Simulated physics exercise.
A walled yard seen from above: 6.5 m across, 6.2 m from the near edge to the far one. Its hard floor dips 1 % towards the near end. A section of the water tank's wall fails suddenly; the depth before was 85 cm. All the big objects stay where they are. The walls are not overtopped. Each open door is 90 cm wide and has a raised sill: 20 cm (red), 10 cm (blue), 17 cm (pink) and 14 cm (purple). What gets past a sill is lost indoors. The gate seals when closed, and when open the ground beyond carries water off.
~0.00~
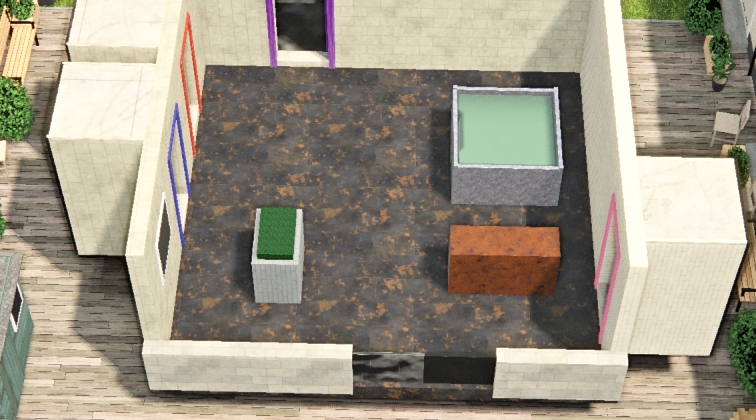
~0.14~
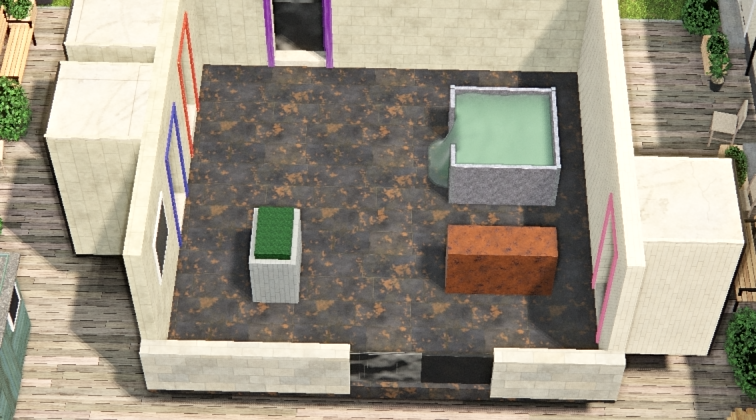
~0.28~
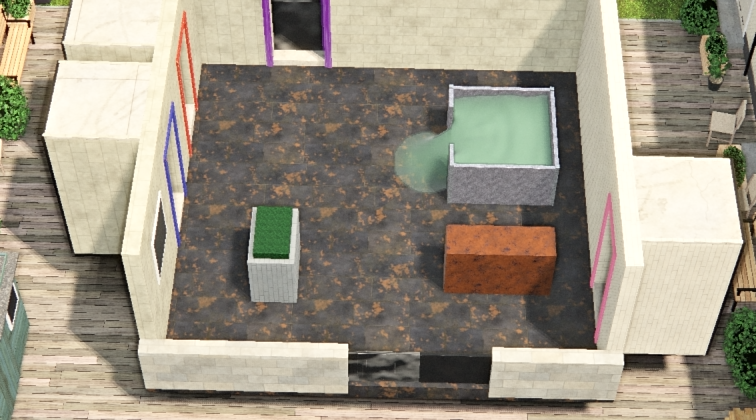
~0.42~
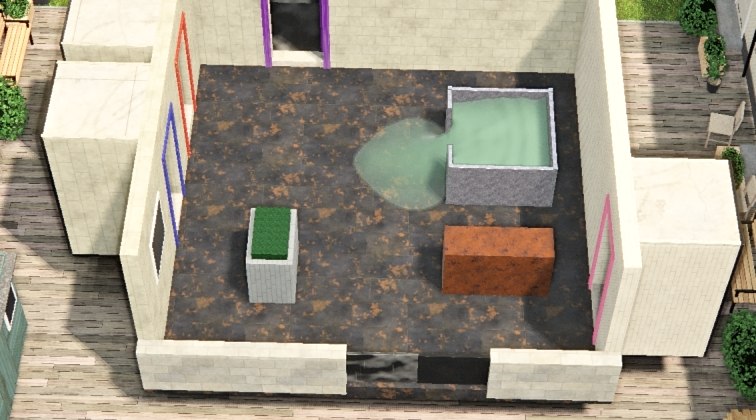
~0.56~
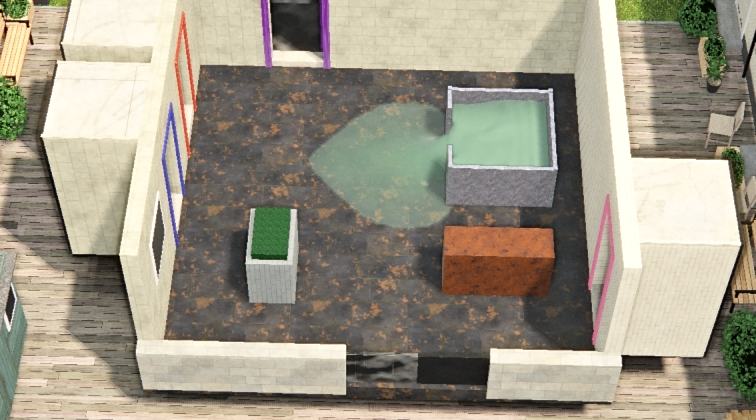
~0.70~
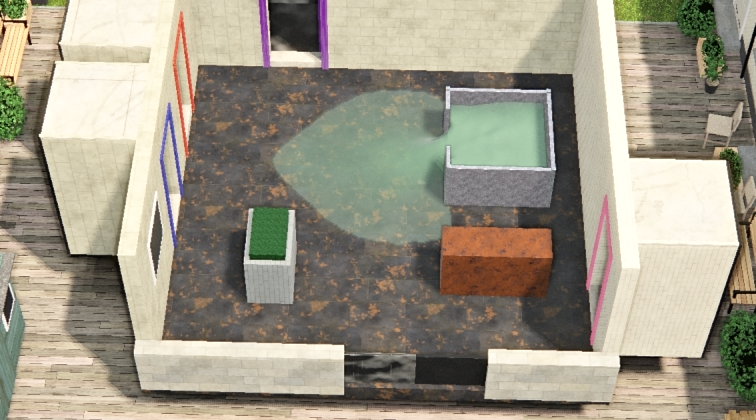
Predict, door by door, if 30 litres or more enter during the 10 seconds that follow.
Door by door: At the red door it keeps below the limit; at the blue door it exceeds the limit; at the pink door it keeps below the limit; at the purple door it stays under the limit.
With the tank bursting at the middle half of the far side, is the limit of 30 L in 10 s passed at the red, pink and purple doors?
Against that limit: Red not over, pink not over, purple below.
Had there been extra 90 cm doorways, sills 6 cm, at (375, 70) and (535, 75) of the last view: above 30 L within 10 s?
In that order: Under, not over.
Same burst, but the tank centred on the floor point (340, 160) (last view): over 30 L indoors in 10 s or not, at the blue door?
Against that limit: Blue over.
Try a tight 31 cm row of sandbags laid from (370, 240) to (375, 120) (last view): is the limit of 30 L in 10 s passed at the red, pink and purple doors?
Against that limit: Red not over, pink not over, purple below.
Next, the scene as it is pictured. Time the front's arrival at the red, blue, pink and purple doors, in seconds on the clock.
Arrival: Red 1.2 s, blue 1.3 s, pink 8.0 s, purple 1.2 s.
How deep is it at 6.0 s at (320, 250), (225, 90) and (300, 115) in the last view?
Roughly 6, 8 and 8 cm, in turn.
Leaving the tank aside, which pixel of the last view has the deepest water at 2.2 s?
Around (197, 83).
After 1.4 s water covers 45 % of the floor and is deepest (35 cm) near (436, 161); red door 17 cm at the sill, 0 L in, blue door 8 cm at the sill, 0 L in, pink door not reached, purple door 6 cm at the sill, 0 L in.
After 2.2 s water covers 50 % of the floor and is deepest (36 cm) near (197, 83); red door 21 cm at the sill, 1 L in, blue door 22 cm at the sill, 23 L in, pink door not reached, purple door 12 cm at the sill, 0 L in.
After 3.5 s water covers 55 % of the floor and is deepest (19 cm) near (267, 116); red door 16 cm at the sill, 3 L in, blue door 14 cm at the sill, 71 L in, pink door not reached, purple door 11 cm at the sill, 0 L in.
After 6.0 s water covers 65 % of the floor and is deepest (17 cm) near (159, 368); red door 8 cm at the sill, 4 L in, blue door 10 cm at the sill, 89 L in, pink door not reached, purple door 7 cm at the sill, 2 L in.
After 10.0 s water covers 95 % of the floor and is deepest (16 cm) near (568, 379); red door 7 cm at the sill, 4 L in, blue door 7 cm at the sill, 90 L in, pink door 11 cm at the sill, 0 L in, purple door 4 cm at the sill, 2 L in.
